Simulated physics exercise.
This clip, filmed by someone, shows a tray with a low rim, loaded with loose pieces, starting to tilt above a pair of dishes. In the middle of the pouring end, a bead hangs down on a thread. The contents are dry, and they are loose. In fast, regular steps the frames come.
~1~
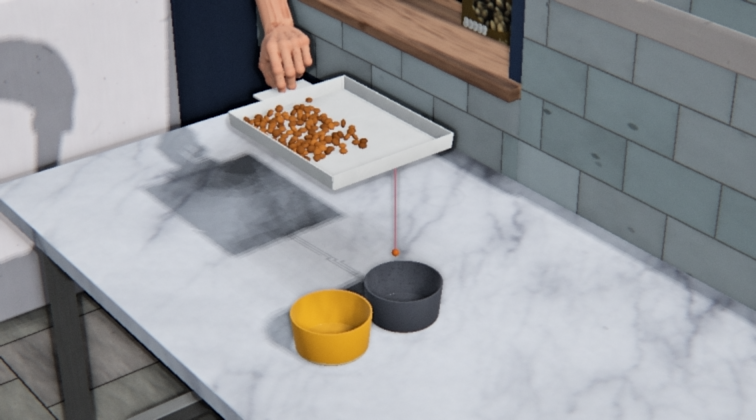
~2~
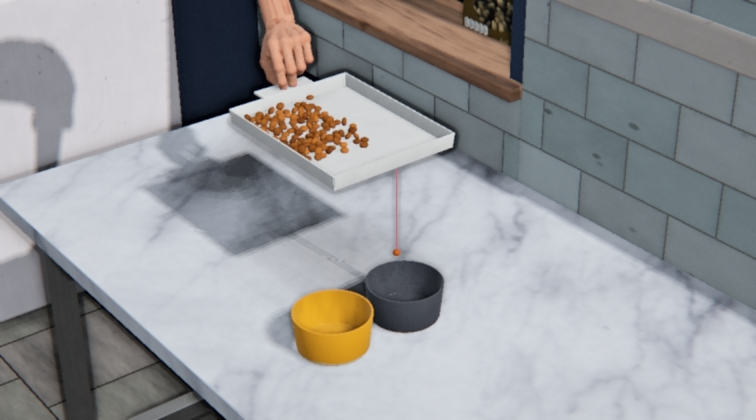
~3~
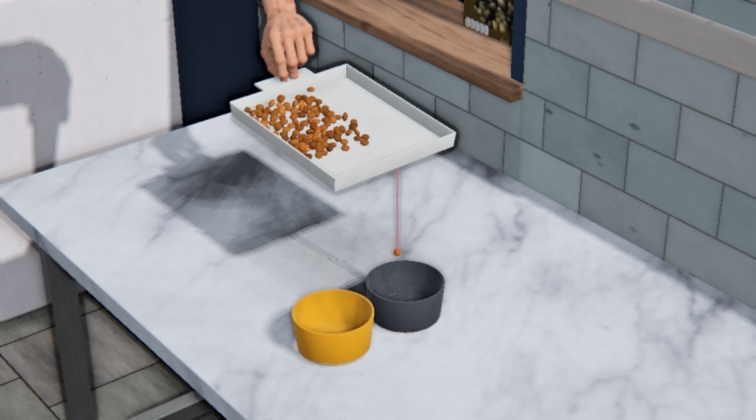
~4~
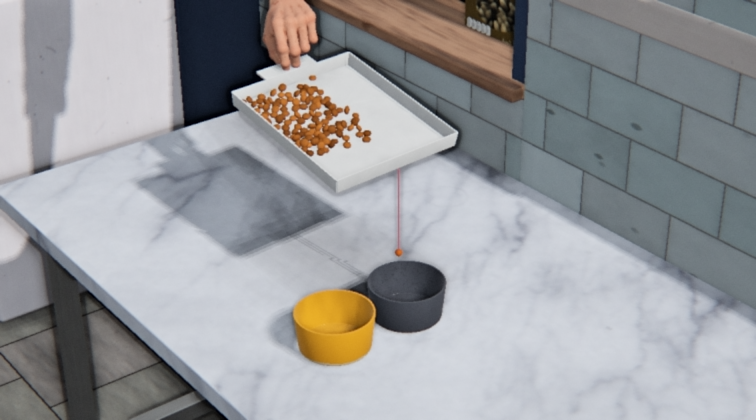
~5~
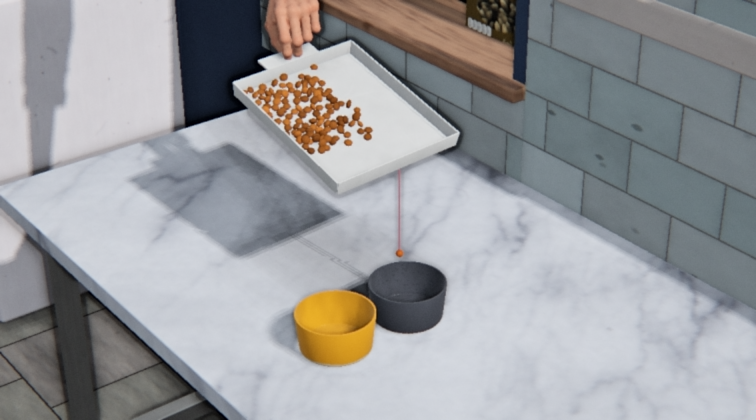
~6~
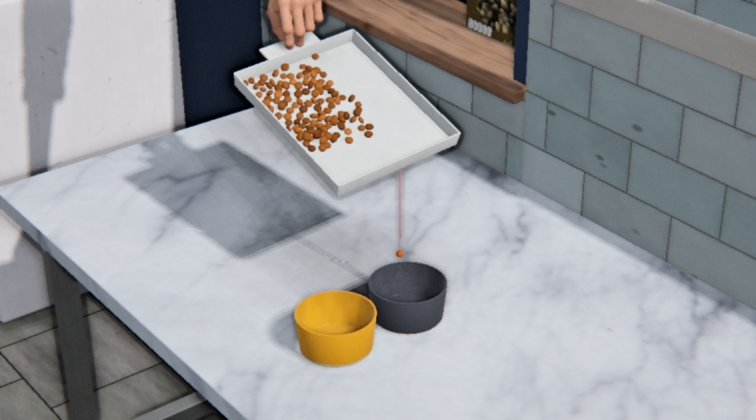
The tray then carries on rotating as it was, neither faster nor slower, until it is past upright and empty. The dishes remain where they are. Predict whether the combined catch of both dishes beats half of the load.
The catch is a majority of the load.
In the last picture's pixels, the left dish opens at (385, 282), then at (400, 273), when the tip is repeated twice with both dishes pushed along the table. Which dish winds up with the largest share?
Well, first the dish at left, then the dish at left.
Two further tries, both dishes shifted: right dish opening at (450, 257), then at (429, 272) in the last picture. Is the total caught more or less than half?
Held in all, by try: A larger portion, then a larger portion.
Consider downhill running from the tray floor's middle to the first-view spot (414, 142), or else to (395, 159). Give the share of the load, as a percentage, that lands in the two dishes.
So it's 0 percent with the first slope and 50 percent with the other.
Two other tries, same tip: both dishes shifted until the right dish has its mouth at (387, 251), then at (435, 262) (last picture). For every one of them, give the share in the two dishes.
You'd end up with around 10 per cent and then around 80 per cent.
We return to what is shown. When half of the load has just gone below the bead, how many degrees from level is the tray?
Roughly 110 degrees.
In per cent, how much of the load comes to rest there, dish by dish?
Left dish: 20 per cent; right dish: 40 per cent.
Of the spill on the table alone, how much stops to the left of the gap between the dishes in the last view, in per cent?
Roughly 50 in a hundred.
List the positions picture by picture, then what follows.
In the first picture, corners of the pouring end near (333, 176) and (451, 133), level; middle of the load near (303, 130), bits of cat kibble; left dish near (356, 344); right dish near (428, 311); bead on its thread near (395, 253).
In the second picture, corners of the pouring end near (334, 176) and (452, 133), level; middle of the load near (304, 129).
In the third picture, corners of the pouring end near (335, 177) and (454, 133), tipped barely, lowest at the left corner; middle of the load near (304, 124).
In the fourth picture, corners of the pouring end near (337, 179) and (456, 132), tipped a little, lowest at the left corner; middle of the load near (306, 116).
In the fifth picture, corners of the pouring end near (338, 182) and (457, 132), tipped a little, lowest at the left corner; middle of the load near (307, 110).
In the sixth picture, corners of the pouring end near (339, 185) and (458, 133), tipped clearly, lowest at the left corner; middle of the load near (309, 104); left dish near (360, 345); right dish near (432, 313).
Shortly afterwards, tray tipped steeply; the bulk on the tray; a little in the air.
Next, tray tipped past a quarter turn; near half on the tray; a little in the left dish; near a quarter in the right dish; near a quarter outside both; only a few in the air.
Some moments later, tray tipped past a quarter turn; near a quarter in the left dish; near a third in the right dish; near a third outside both.
In the end, tray tipped past a quarter turn; near a quarter in the left dish; near a third in the right dish; near a third outside both.
